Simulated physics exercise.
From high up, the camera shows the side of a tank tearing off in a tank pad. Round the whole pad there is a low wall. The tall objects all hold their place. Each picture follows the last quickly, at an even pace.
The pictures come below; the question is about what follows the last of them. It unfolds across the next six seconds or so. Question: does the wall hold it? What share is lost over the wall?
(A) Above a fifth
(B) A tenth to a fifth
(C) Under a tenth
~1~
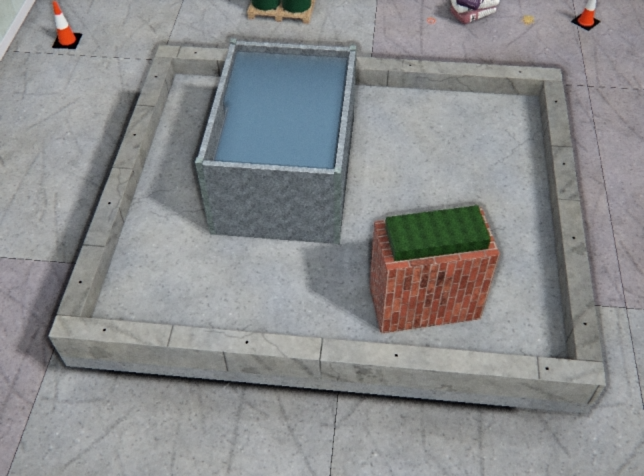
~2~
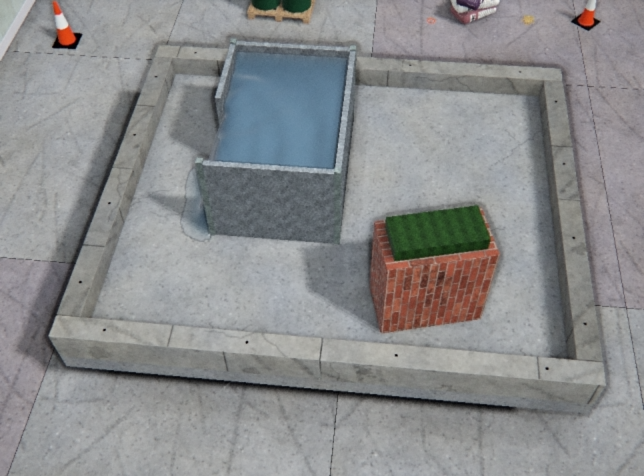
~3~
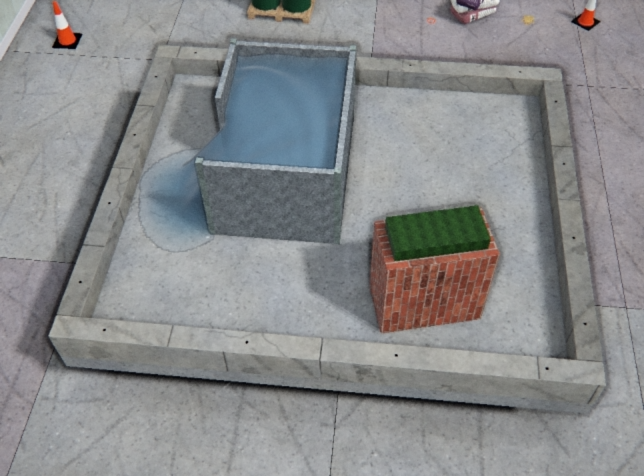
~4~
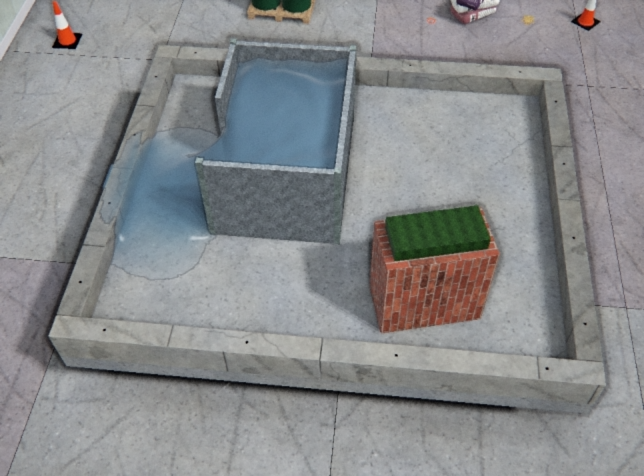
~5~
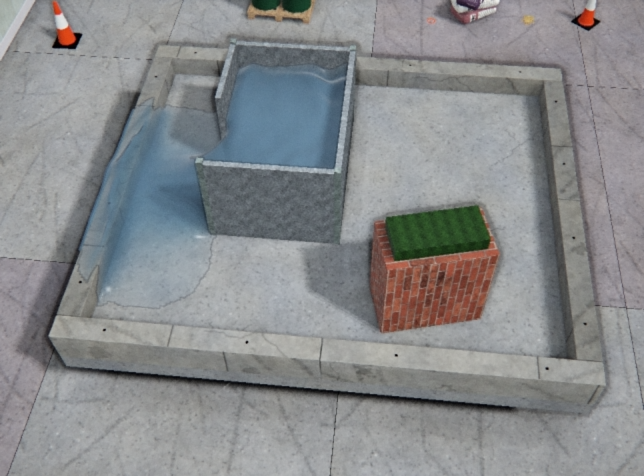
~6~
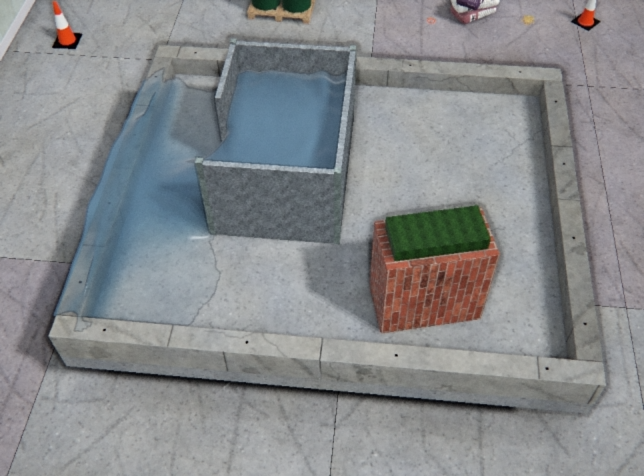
The answer is A.
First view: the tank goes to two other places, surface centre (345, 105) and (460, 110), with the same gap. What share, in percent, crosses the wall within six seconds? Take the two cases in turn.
Roughly 18 per cent, then roughly 8 per cent.
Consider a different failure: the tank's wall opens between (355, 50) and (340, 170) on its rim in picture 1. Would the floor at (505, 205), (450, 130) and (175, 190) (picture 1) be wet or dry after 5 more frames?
First point swamped, second point swamped, third point bare.
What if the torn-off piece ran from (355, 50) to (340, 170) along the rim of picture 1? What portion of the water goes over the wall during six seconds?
Estimate: 18 %.
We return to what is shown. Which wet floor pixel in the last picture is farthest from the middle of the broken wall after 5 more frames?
(401, 91).
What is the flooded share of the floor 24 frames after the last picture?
It comes to roughly 95 in a hundred.
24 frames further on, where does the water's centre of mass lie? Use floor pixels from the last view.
Centre of the water: Near (296, 192).
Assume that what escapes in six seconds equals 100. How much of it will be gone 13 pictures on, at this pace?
It comes to around 95 per cent.
A moment on, water covers 25 % of the floor; the low wall has let 8 % over.
Next, water covers 35 % of the floor; the low wall has let 15 % over.
Then, water covers 65 % of the floor; the low wall has let 27 % over.
Later, water covers 80 % of the floor; the low wall has let 28 % over.
In the end, water covers 85 % of the floor; the low wall has let 28 % over.
